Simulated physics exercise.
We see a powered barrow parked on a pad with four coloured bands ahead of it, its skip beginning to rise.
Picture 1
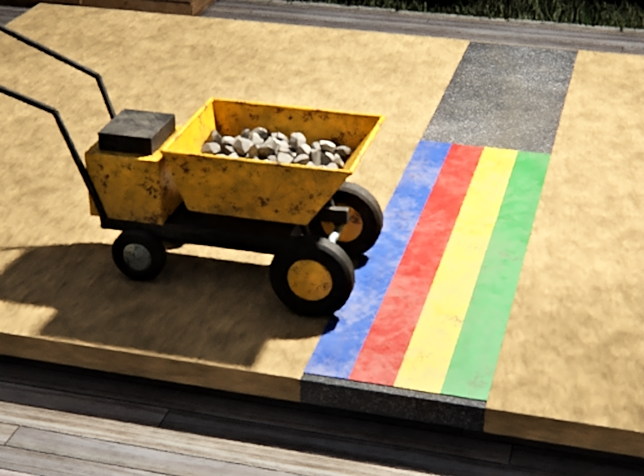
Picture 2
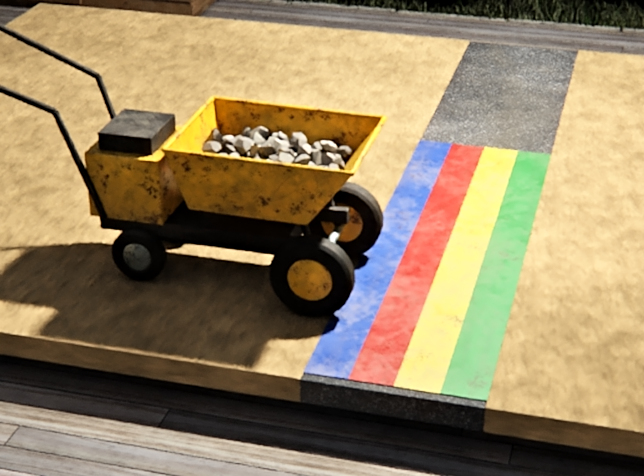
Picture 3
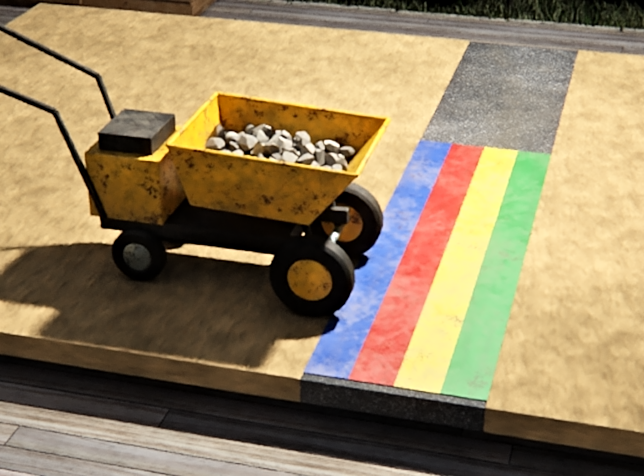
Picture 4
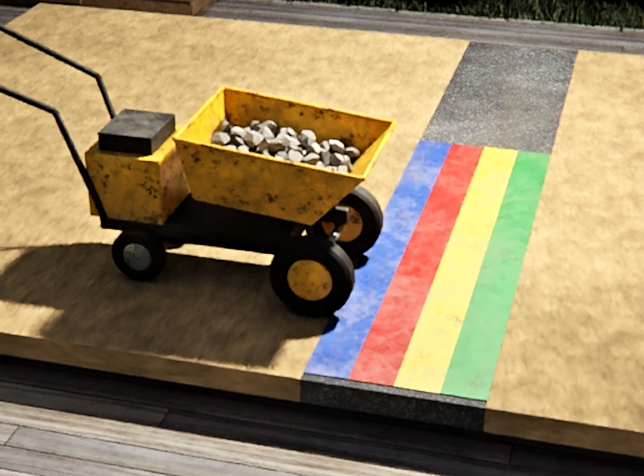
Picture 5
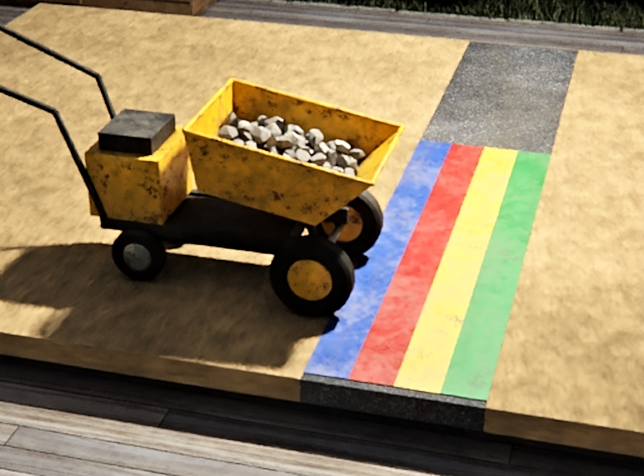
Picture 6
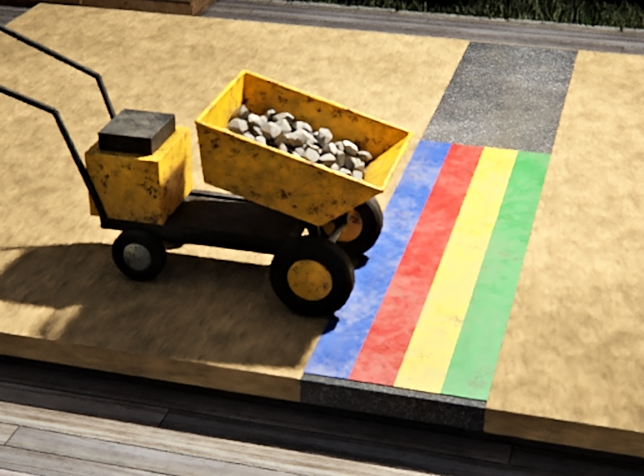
The yellow skip of a small powered barrow, loaded with broken grey stones, sits level at first, then begins to tilt slowly forward to the right. Its rear edge lifts steadily until the skip is clearly tipped, while the wheels stay still beside blue, red, yellow and green bands.
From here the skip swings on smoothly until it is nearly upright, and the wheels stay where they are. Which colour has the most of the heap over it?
Most lies over the green band.
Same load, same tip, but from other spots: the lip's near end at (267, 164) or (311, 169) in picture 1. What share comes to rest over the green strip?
In turn 10 and 20 in a hundred.
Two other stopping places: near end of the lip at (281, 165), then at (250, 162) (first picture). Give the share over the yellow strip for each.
The first gives 30 %, the second 20 %.
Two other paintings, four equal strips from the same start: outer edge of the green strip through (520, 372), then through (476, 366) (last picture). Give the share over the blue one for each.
Roughly 0 per cent, and 0 per cent.
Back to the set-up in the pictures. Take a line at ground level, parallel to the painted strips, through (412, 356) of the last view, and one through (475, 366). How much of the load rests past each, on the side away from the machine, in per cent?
About 90 and 40 per cent.
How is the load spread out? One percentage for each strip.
Blue strip: 0 %, red strip: 0 %, yellow strip: 20 %, green strip: 35 %.
Soon after the last picture, skip tipped steeply; all in the skip.
A little later, skip tipped right over; nearly all in the skip; a stray few over the yellow strip; a small part over the green strip.
Later still, skip tipped right over; about a quarter in the skip; a stray few over the red strip; a small part over the yellow strip; about a third over the green strip; about a quarter off the paint.
By the end, skip tipped right over; a small part in the skip; none over the blue strip; a stray few over the red strip; about a quarter over the yellow strip; about a third over the green strip; about a third off the paint.
